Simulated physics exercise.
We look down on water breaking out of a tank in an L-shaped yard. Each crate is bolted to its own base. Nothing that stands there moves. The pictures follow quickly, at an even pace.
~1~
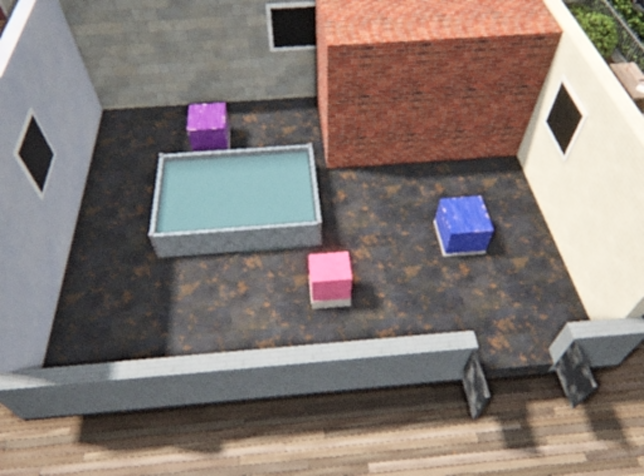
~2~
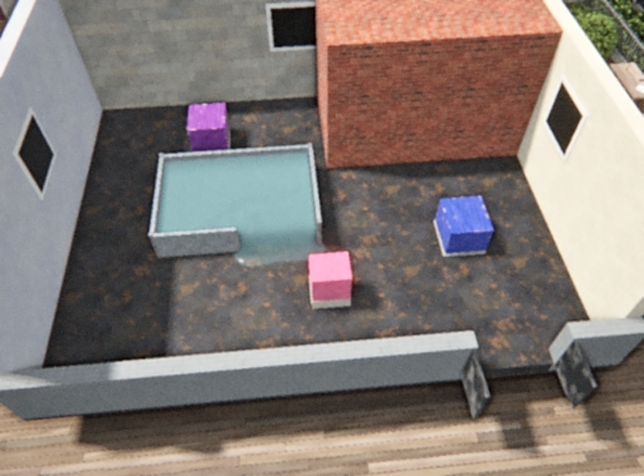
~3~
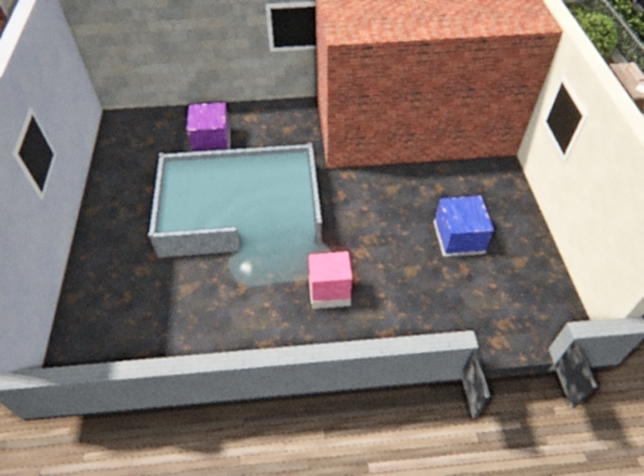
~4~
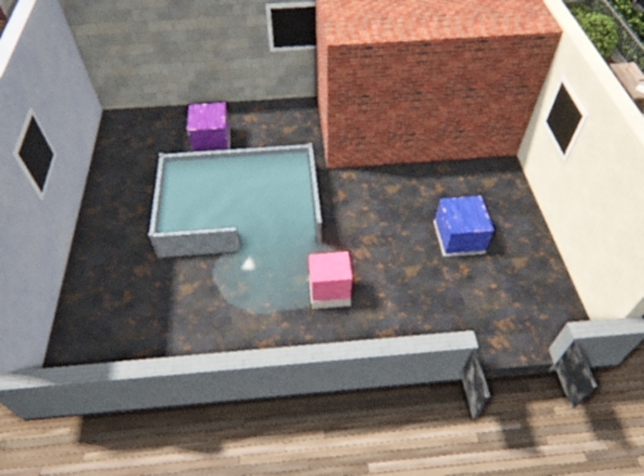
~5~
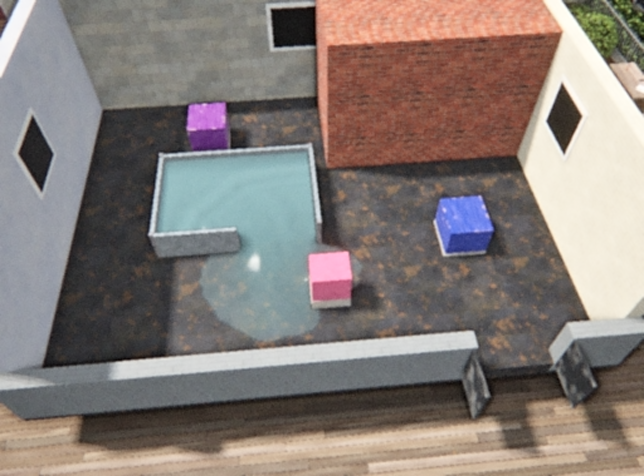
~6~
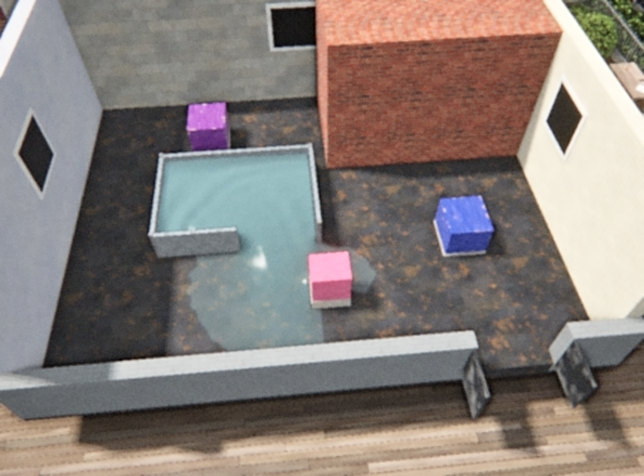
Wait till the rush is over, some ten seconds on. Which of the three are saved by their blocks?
One by one: The purple crate keeps dry; the blue crate is soaked; the pink crate is soaked.
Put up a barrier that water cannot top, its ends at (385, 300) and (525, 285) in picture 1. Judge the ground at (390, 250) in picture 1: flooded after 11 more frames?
Answer: Awash.
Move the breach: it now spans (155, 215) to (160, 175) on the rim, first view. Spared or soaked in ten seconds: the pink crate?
Then: Pink keeps dry.
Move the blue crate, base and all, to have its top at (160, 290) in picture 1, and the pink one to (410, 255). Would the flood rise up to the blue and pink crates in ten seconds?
Blue takes water, pink remains dry.
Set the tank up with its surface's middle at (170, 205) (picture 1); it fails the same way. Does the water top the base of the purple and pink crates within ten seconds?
My reading: The purple one keeps dry, the pink one stays dry.
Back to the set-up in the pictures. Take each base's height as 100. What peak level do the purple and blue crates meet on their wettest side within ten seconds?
Roughly 60 per cent, then 260 per cent.
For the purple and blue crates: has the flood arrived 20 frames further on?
My reading: Purple: Not yet; blue: Touched.
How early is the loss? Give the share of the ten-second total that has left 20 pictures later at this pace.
I make it 5 per cent.
A moment on, water covers 15 % of the floor; the purple crate not reached, the blue crate not reached, the pink crate water round its plinth.
Next, water covers 30 % of the floor; the purple crate not reached, the blue crate water round its plinth, the pink crate water round its plinth.
Then, water covers 50 % of the floor; the purple crate not reached, the blue crate water round its plinth, the pink crate water round its plinth.
Later, water covers 75 % of the floor; the purple crate not reached, the blue crate water round its plinth, the pink crate water round its plinth.
In the end, water covers 95 % of the floor; the purple crate stayed above the water, the blue crate was topped, the pink crate was topped.
